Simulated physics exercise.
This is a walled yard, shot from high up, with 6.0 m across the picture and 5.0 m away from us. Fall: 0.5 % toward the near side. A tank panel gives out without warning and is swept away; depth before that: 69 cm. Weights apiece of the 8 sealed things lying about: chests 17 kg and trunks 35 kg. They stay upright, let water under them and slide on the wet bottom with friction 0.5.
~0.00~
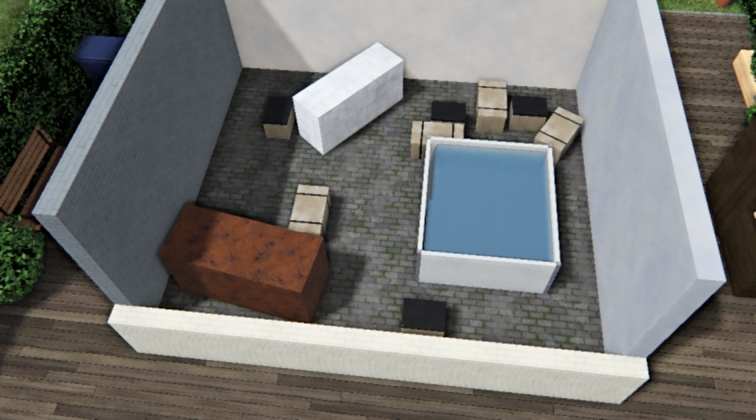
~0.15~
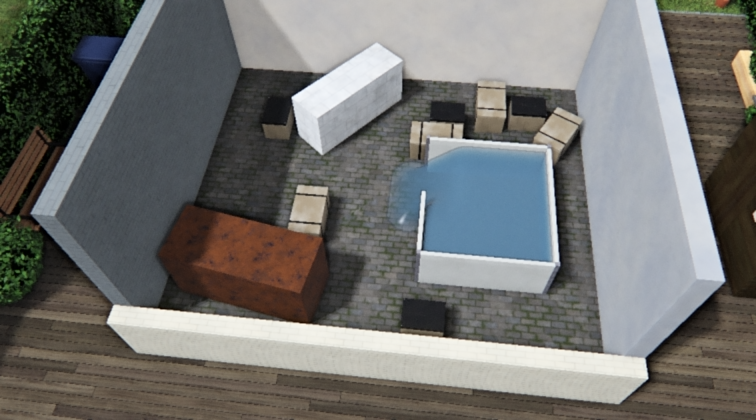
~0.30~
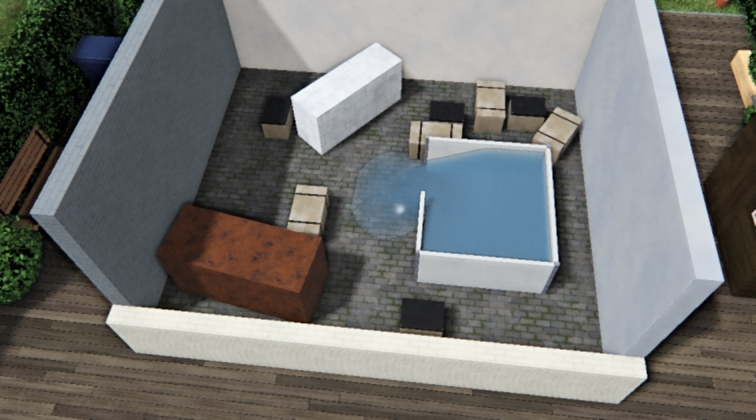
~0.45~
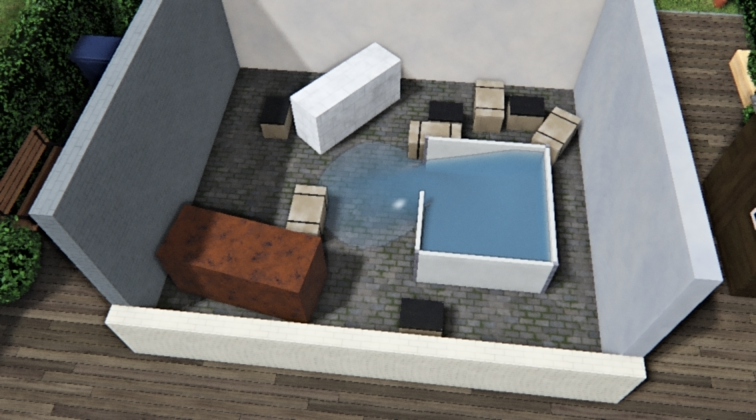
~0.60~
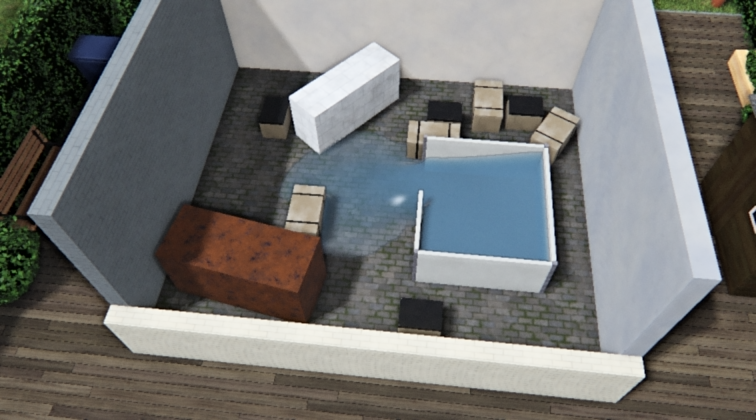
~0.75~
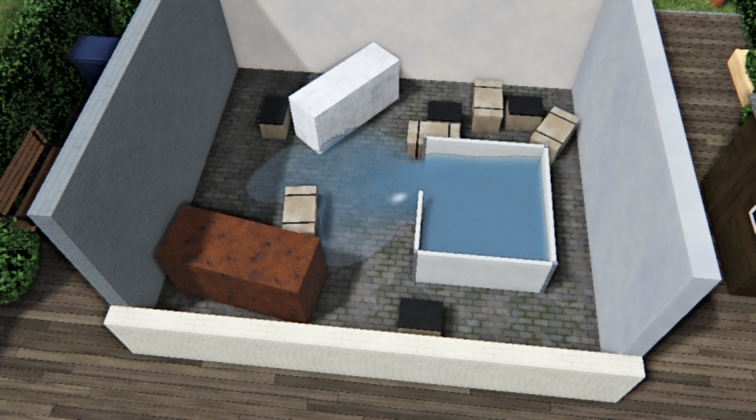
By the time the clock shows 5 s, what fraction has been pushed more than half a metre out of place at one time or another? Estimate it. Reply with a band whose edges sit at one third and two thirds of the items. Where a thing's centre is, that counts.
Band: Under one third.
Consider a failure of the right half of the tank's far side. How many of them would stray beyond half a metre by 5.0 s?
Then the count would be 4.
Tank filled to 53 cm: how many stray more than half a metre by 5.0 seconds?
Then it comes to 1.
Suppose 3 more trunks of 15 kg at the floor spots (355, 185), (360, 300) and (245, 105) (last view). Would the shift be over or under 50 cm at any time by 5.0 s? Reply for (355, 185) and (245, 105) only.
First exceeds it, then exceeds it.
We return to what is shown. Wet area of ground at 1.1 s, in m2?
About 9.5 m2.
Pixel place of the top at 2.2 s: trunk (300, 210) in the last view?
Look for it near (201, 211).
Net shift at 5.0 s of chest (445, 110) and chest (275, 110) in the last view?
Respectively, 10 centimetres and 40 centimetres.
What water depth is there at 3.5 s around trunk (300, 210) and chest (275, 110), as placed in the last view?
About 20 and 5 cm.
After 1.1 s 1 of 8 are over 50 cm from their spots; 0 afloat.
After 2.2 s 1 of 8 are over 50 cm from their spots; 1 afloat.
After 3.5 s 1 of 8 are over 50 cm from their spots; 1 afloat.
After 5.0 s 1 of 8 are over 50 cm from their spots, and 1 have been at some point; 3 afloat.
